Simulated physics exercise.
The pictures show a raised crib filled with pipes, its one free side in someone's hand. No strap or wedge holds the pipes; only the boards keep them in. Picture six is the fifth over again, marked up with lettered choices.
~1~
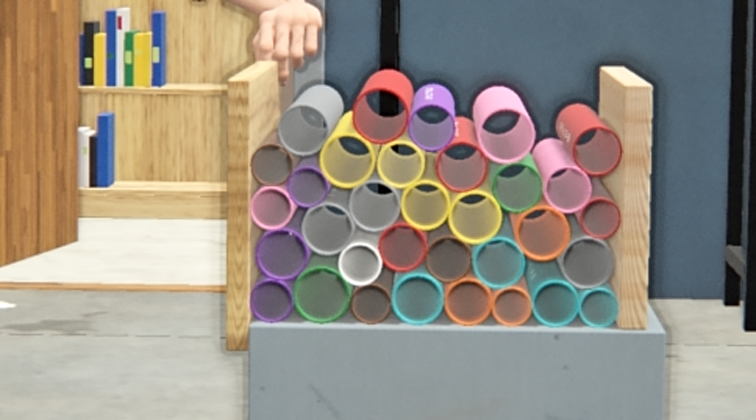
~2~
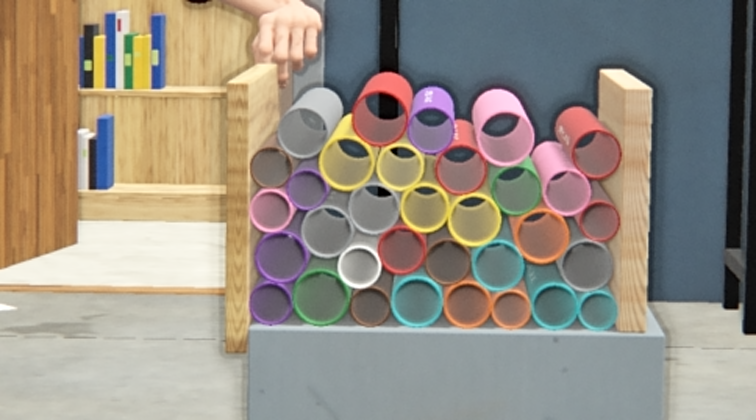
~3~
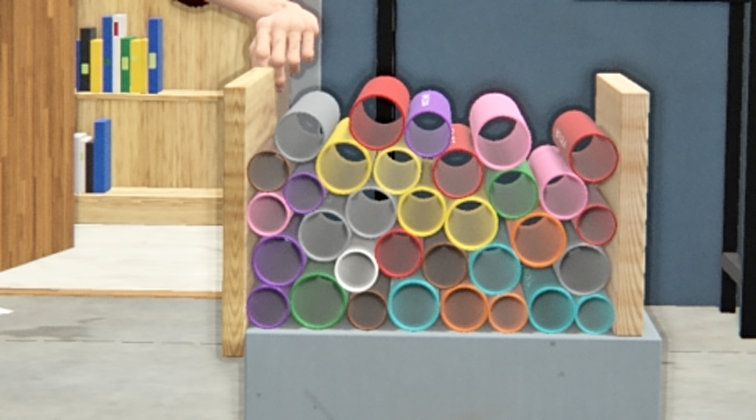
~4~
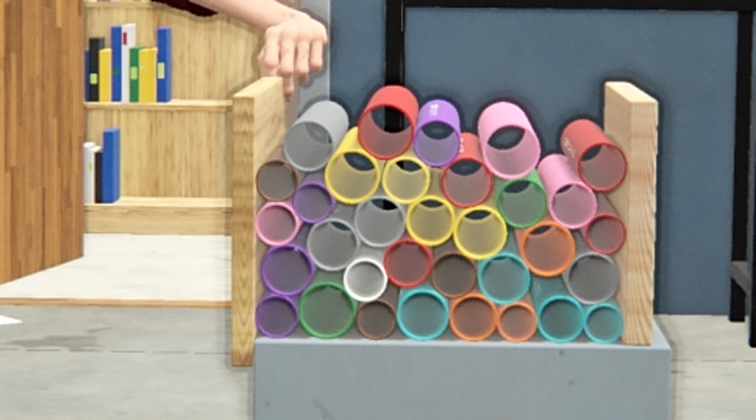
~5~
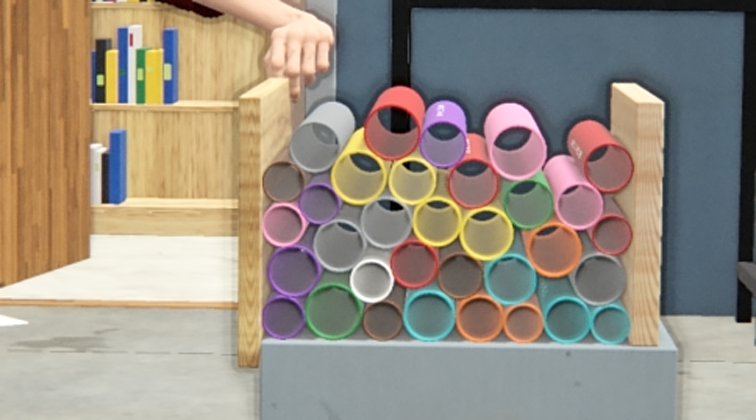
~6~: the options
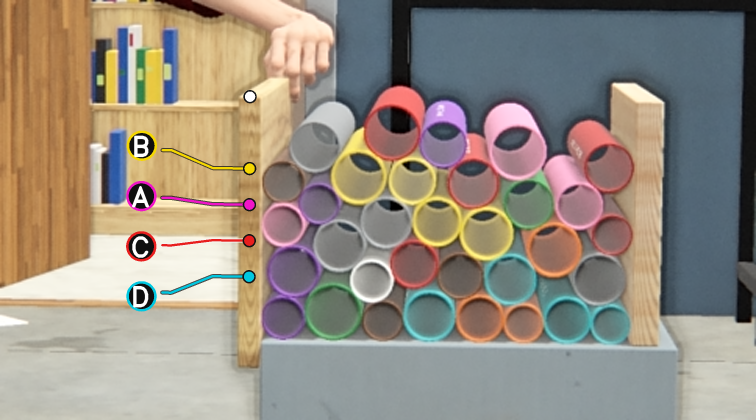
In a room with a bookshelf, a hand stayed at the top of the left board beside a raised stack of colourful pipes, and nothing moved except the view, which shifted slightly.
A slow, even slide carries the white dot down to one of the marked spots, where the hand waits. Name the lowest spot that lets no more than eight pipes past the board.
Down to D.
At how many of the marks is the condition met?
Four of the four.
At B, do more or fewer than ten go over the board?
Fewer than ten.
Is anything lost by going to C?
At C: Yes.
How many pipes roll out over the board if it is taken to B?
With B, none.
On the marked copy, A at (249, 204); B at (249, 169); C at (249, 241); D at (249, 277); the white dot at (250, 97).
Following D. Soon after the start, top of the board (262, 182).
Later, top of the board (261, 275).
In the end, top of the board (261, 276), six out over the board.
As for the rest, A none out over the board; B none out over the board; C two out over the board.
